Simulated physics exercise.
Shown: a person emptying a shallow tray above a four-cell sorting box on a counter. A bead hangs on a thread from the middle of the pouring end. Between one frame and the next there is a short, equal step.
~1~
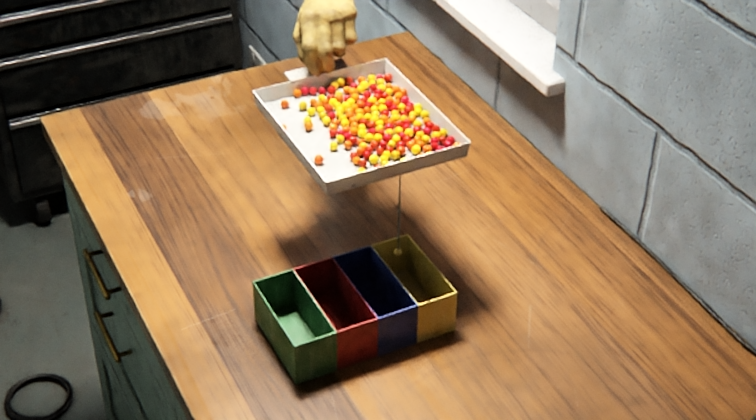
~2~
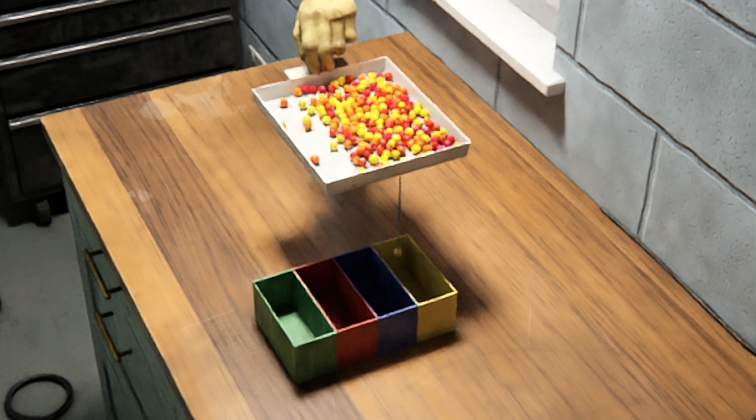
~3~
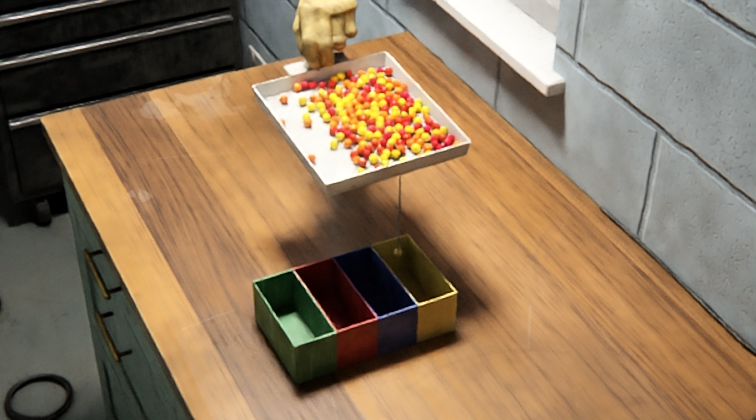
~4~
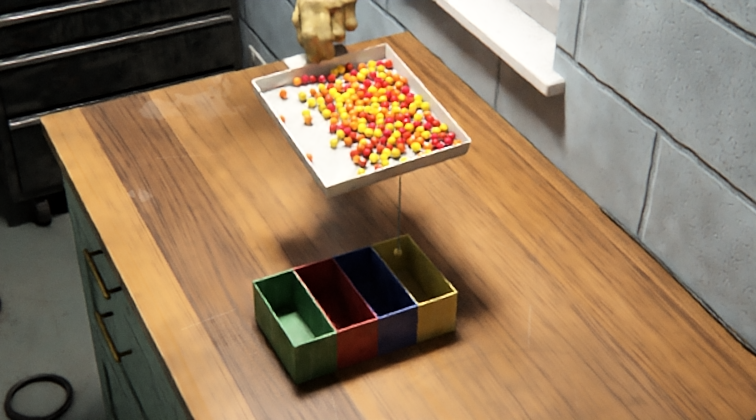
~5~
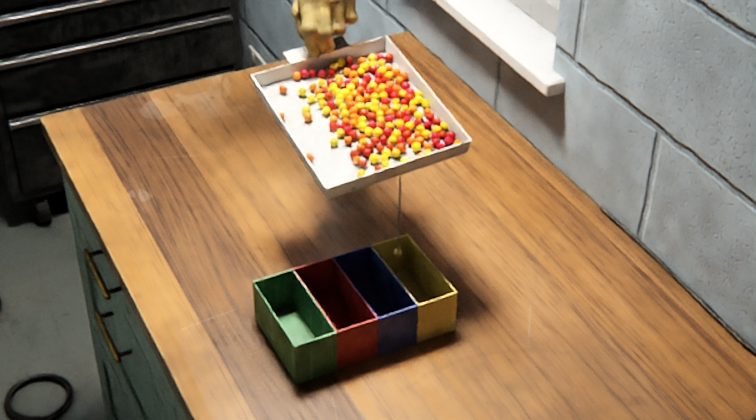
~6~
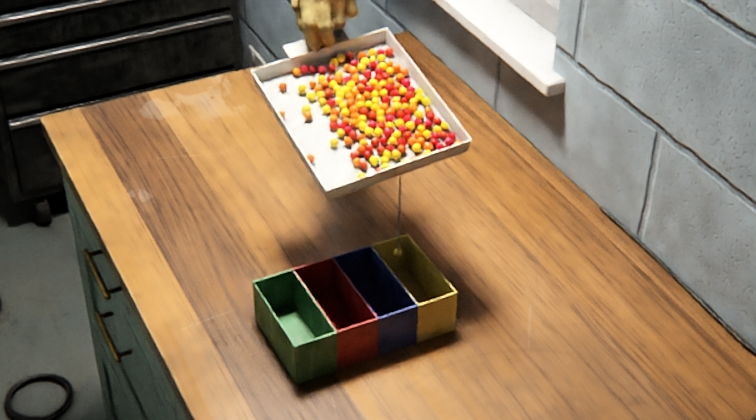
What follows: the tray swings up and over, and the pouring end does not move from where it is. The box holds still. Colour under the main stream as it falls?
Red, I would say.
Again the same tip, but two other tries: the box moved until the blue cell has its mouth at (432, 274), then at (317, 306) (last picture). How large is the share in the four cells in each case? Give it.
70 % for the first, 80 % for the second.
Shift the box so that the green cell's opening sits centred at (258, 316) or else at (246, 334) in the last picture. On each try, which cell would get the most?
For the first spot the answer is that blue cell, and for the second spot it is that blue cell.
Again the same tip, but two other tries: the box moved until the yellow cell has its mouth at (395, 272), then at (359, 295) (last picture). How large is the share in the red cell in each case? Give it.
40 and 0 %.
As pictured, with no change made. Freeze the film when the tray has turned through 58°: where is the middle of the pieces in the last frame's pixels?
The centre of the load shows up near (369, 139) in the last view.
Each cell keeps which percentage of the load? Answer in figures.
Approximate shares in per cent - green cell 10, red cell 60, blue cell 30, yellow cell 0.
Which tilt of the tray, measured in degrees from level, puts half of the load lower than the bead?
Roughly 95 degrees from level.
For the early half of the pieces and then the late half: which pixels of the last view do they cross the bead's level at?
Roughly (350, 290) first, then roughly (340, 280).
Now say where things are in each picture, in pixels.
Corners of the pouring end at (327, 180) and (468, 141), level; middle of the load at (375, 120), round plastic beads; bead on its thread at (398, 252); green cell at (316, 354); red cell at (357, 340); blue cell at (398, 327); yellow cell at (437, 314), in the first picture.
Corners of the pouring end at (327, 181) and (468, 141), level; middle of the load at (375, 119), in the second picture.
Corners of the pouring end at (327, 182) and (468, 141), tipped barely, lowest at the left corner; middle of the load at (375, 116), in the third picture.
Corners of the pouring end at (328, 184) and (468, 140), tipped a little, lowest at the left corner; middle of the load at (375, 113), in the fourth picture.
Corners of the pouring end at (328, 186) and (468, 139), tipped a little, lowest at the left corner; middle of the load at (375, 110), in the fifth picture.
Corners of the pouring end at (328, 188) and (468, 139), tipped a little, lowest at the left corner; middle of the load at (375, 108), about two thirds on the move; green cell at (316, 354); red cell at (357, 340); blue cell at (398, 327); yellow cell at (437, 314), in the sixth picture.
Soon after the last picture, tray tipped steeply; nearly all on the tray; a stray few in the red cell; a stray few falling or outside the box.
A little later, tray tipped right over; about a quarter on the tray; about a third in the red cell; about a quarter in the blue cell; a stray few in the green cell; a stray few in the yellow cell; about a quarter falling or outside the box.
Later still, tray tipped past a quarter turn; about half in the red cell; about a quarter in the blue cell; a small part in the green cell; a stray few in the yellow cell; a small part falling or outside the box.
At rest, tray tipped past a quarter turn; about half in the red cell; about a quarter in the blue cell; a small part in the green cell; a stray few in the yellow cell; a small part outside the box.
